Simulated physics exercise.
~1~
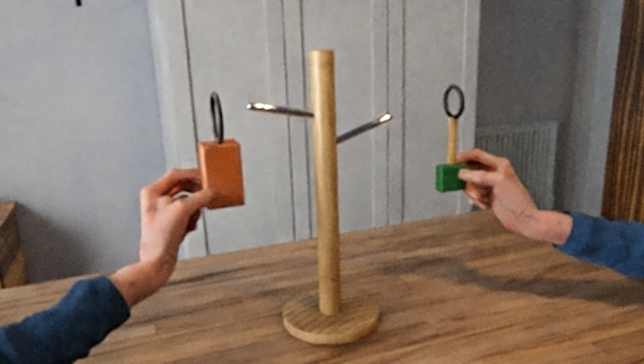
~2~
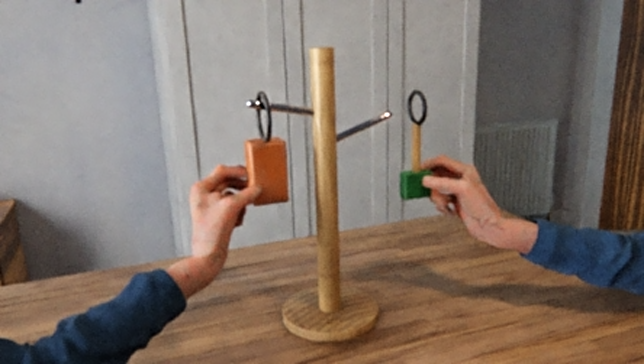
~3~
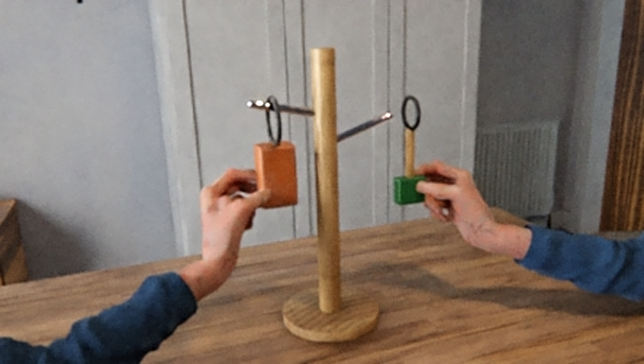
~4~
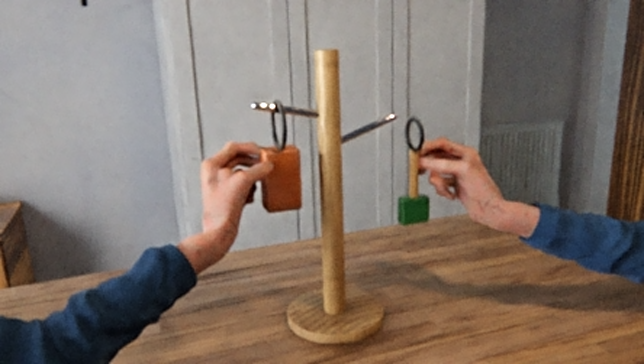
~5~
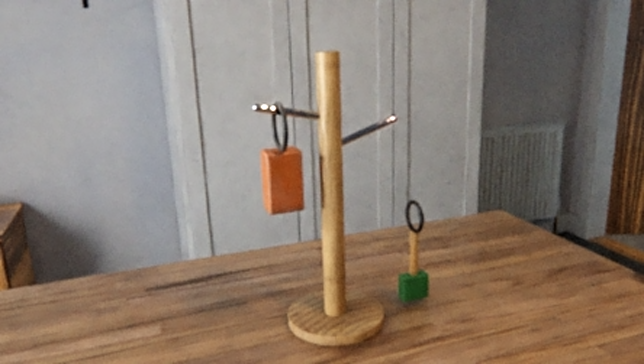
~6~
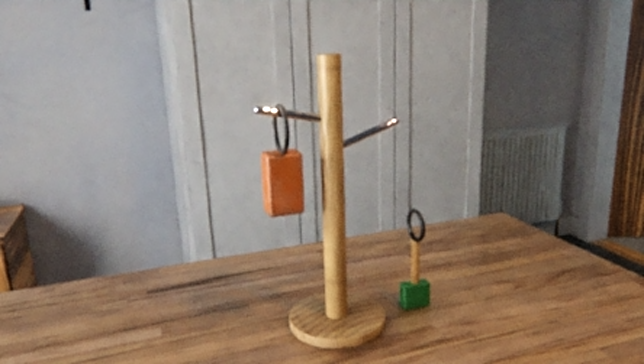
Two hands in blue sleeves reach in from either side of a wooden peg stand on a wood-topped table, seen from the front by a slightly swaying camera against grey panels. The left hand holds an orange pouch with a dark ring, and the right holds a green brush with a similar ring. Both move inward, bringing the rings toward the stand's two metal pegs. The hands then let go and withdraw. The orange pouch stays hooked on the left peg, while the green brush drops and ends upright on the table, right of the stand.
